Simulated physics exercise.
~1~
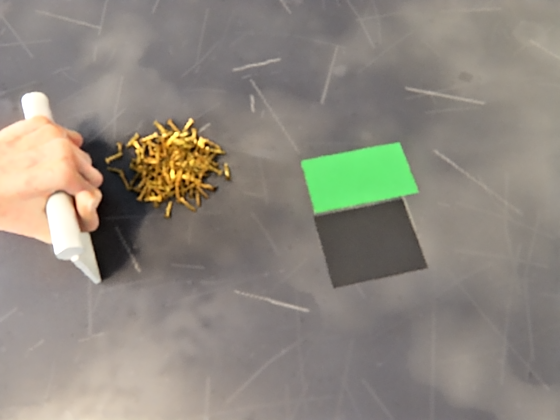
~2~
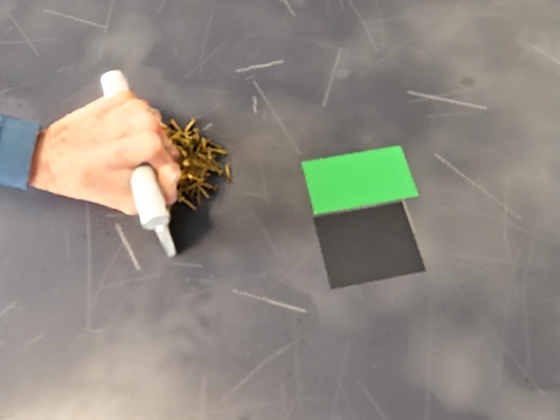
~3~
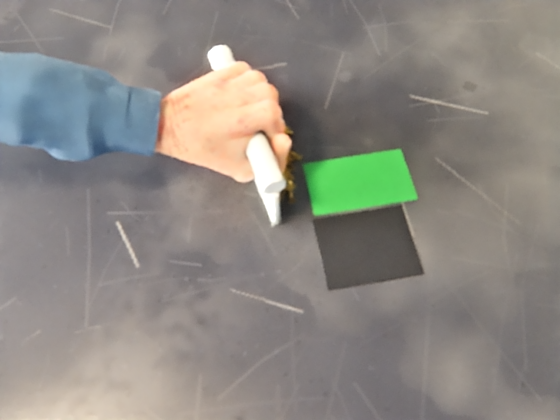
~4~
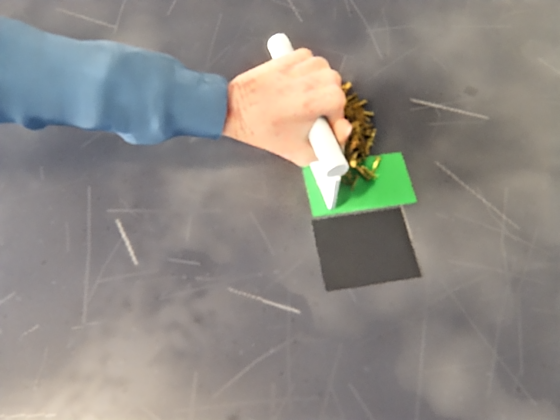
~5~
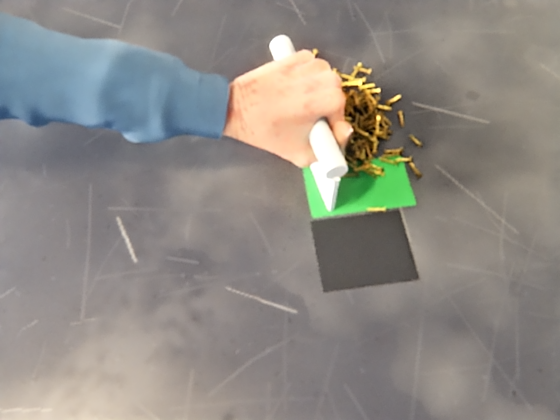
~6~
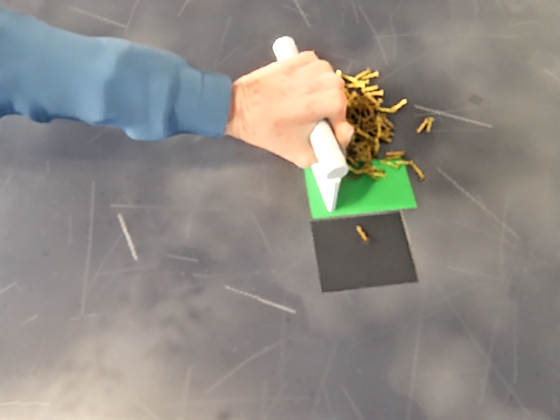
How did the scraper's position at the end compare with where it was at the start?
It began near the left edge, to the left of the pile, and ended well to the right and a little higher up, with its blade over the green sheet.
